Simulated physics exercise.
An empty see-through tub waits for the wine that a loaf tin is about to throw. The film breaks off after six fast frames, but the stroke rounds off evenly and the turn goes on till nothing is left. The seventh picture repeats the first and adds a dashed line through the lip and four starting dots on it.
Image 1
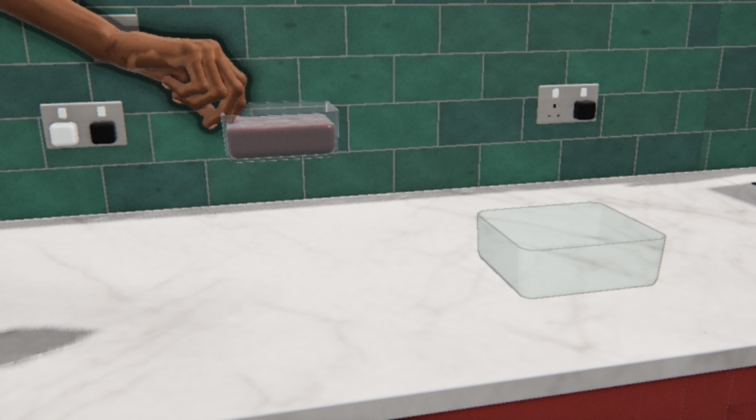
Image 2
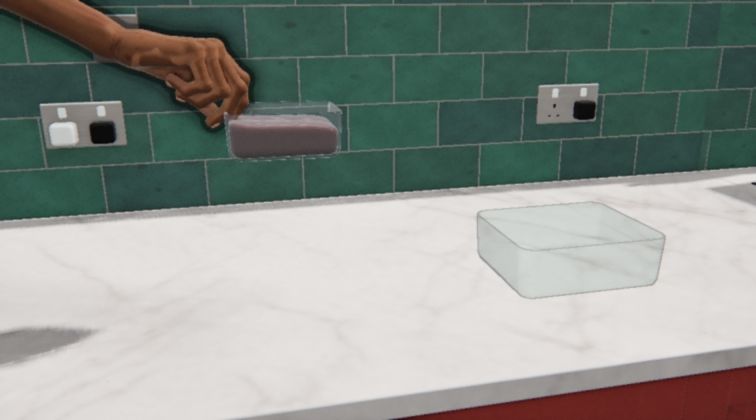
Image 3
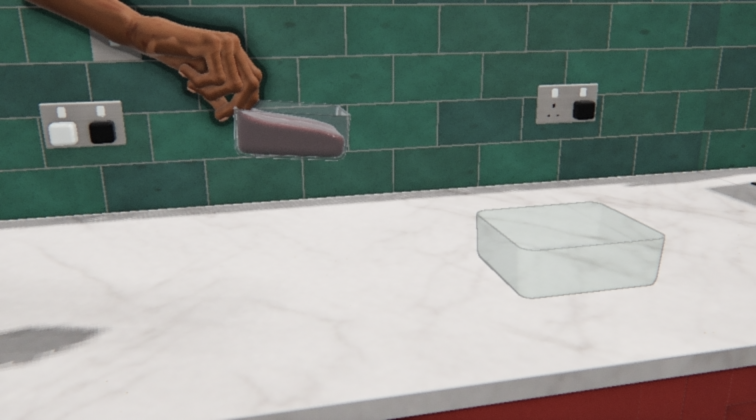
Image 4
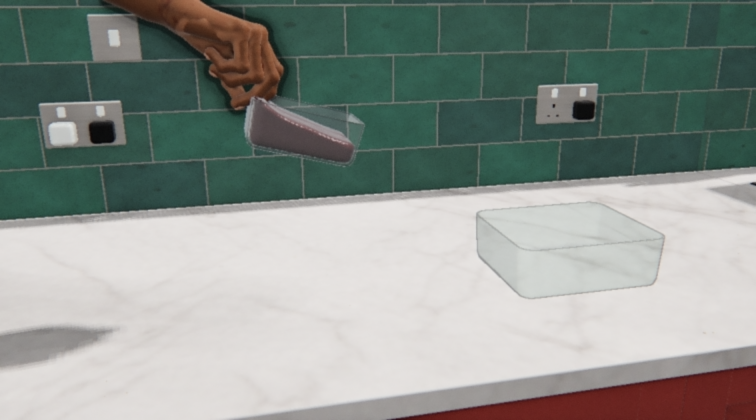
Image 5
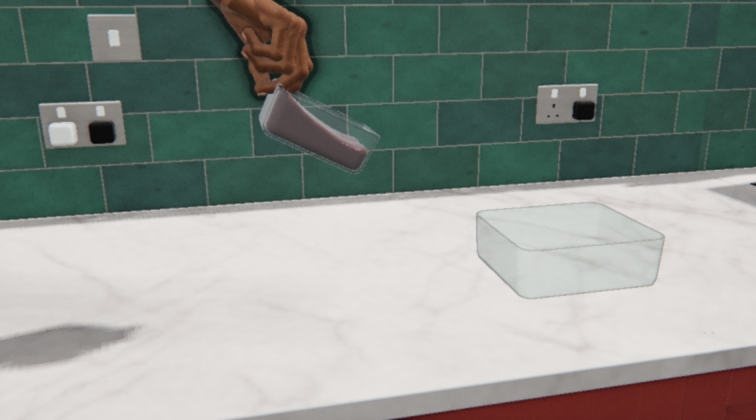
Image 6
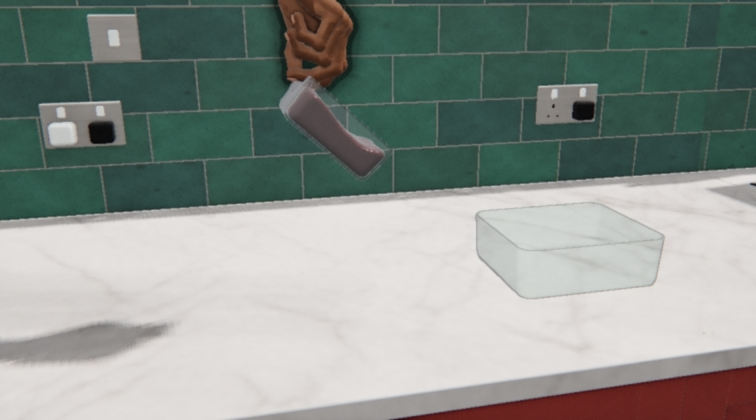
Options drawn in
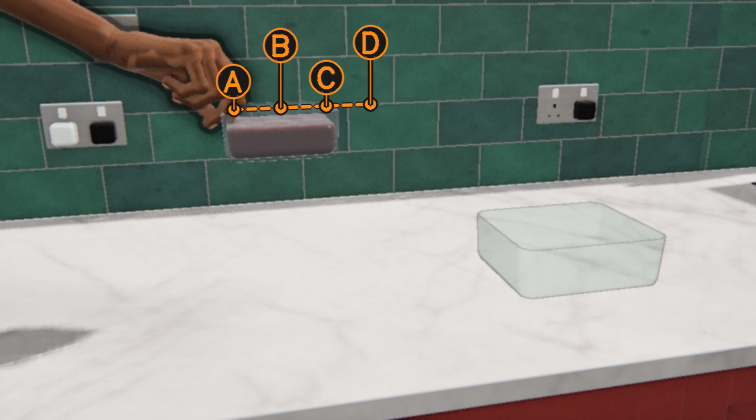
A hand held a small clear container of dark pinkish liquid above a white marble counter, then moved it a little to the right, tilting it steeply toward an empty see-through tub.
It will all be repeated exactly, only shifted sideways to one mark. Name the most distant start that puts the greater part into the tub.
That is place D.
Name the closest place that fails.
That is place C.
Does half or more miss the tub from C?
Yes.
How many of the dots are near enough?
One of the four.
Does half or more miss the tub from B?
Yes, it does.
On the marked copy, A at (233, 109); B at (280, 107); C at (326, 105); D at (370, 104).
With A, about 0 % lands in the tub, 100 % falls short.
With B, about 0 % lands in the tub, 98 % falls short.
With C, about 21 % lands in the tub, 72 % falls short and 8 % goes beside or beyond.
With D, about 64 % lands in the tub, 25 % falls short and 11 % goes beside or beyond.
